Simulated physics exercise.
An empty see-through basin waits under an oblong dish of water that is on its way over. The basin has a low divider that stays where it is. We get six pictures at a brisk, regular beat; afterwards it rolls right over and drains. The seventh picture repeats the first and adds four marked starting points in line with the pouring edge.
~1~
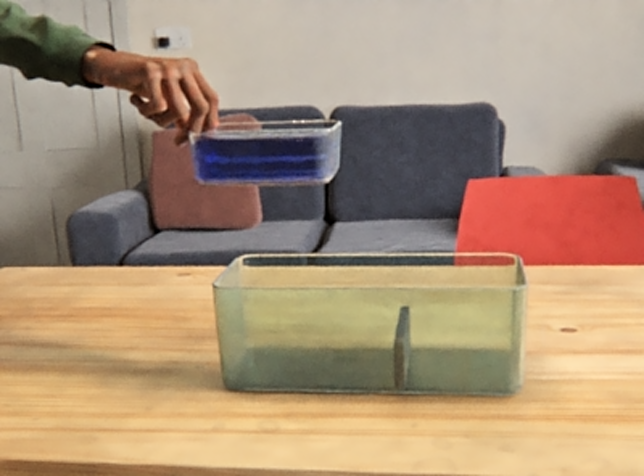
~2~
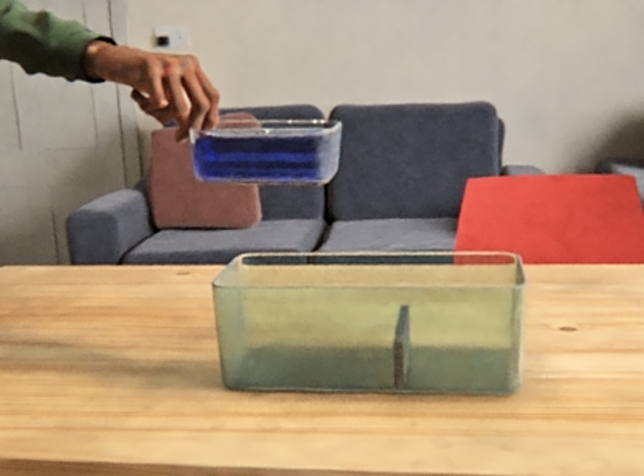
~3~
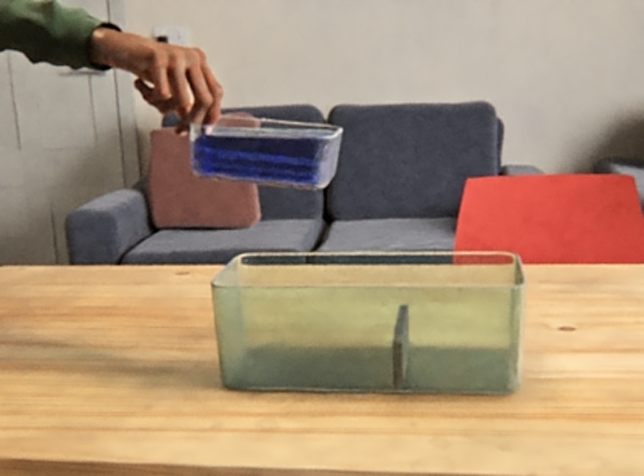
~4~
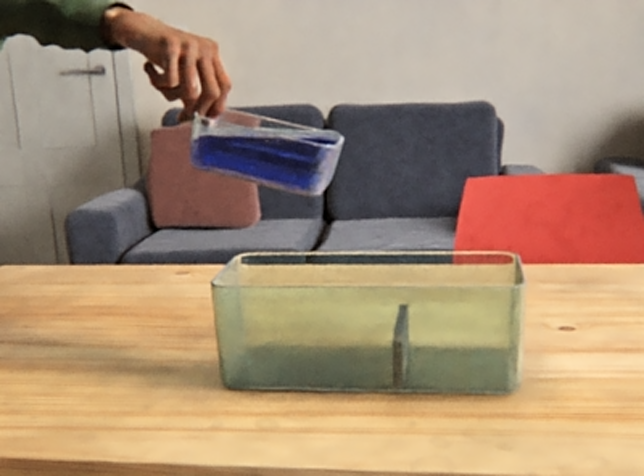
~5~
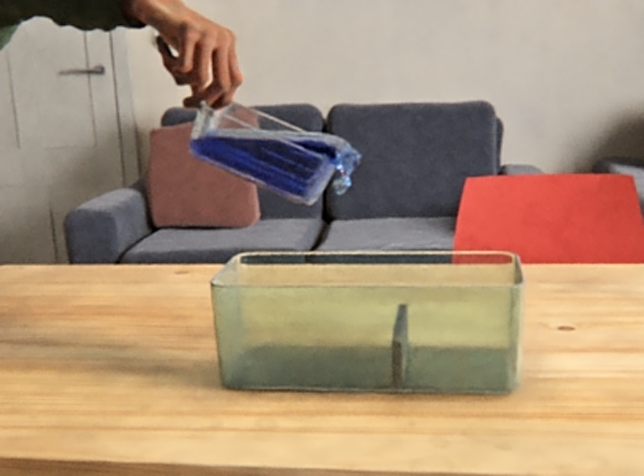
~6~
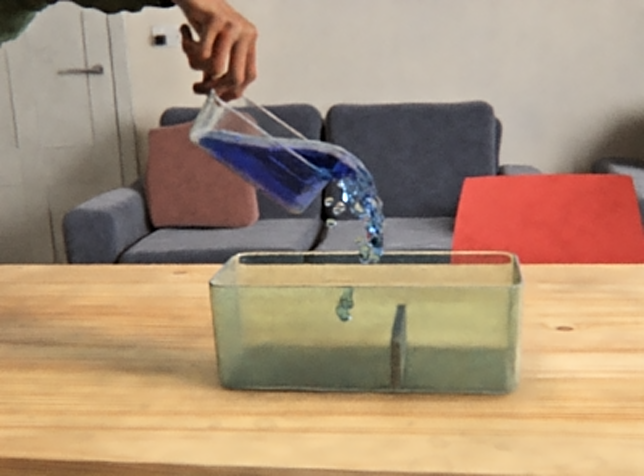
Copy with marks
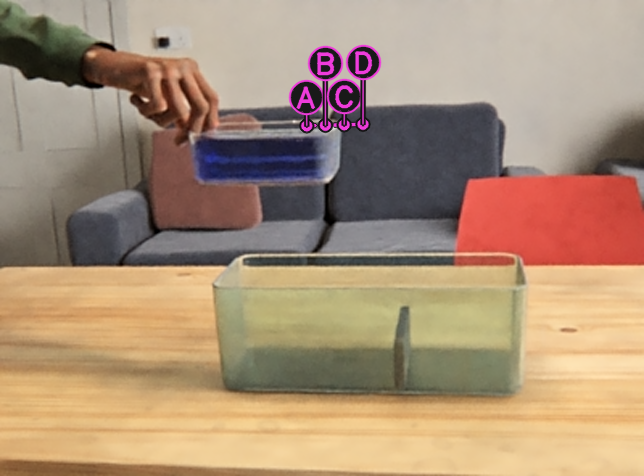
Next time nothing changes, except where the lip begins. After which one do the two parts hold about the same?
Use place B.
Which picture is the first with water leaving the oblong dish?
Picture 4.
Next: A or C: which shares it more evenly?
Here it is place C.
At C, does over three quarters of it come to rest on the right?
No, it does not.
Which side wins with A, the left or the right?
The left one.
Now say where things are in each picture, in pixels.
Upright, lip at (335, 125); basin from (224, 387) to (523, 392); top of the wall at (402, 323); nothing has left yet.
Upright, lip at (335, 126); nothing has left yet.
Tipped about 7°, lip at (336, 131); nothing has left yet.
Tipped about 14°, lip at (338, 141); water is over the lip, down to (338, 141).
Tipped about 25°, lip at (338, 154); water is over the lip, down to (344, 187).
Tipped about 37°, lip at (334, 169); water is over the lip, down to (375, 256).
On the marked copy, A at (306, 125); B at (325, 125); C at (344, 124); D at (362, 124).
With A, about 87 % ends left of the wall and 7 % right of it; 6 % is lost outside.
With B, about 52 % ends left of the wall and 43 % right of it; 4 % is lost outside.
With C, about 33 % ends left of the wall and 63 % right of it; 4 % is lost outside.
With D, about 23 % ends left of the wall and 72 % right of it; 4 % is lost outside.
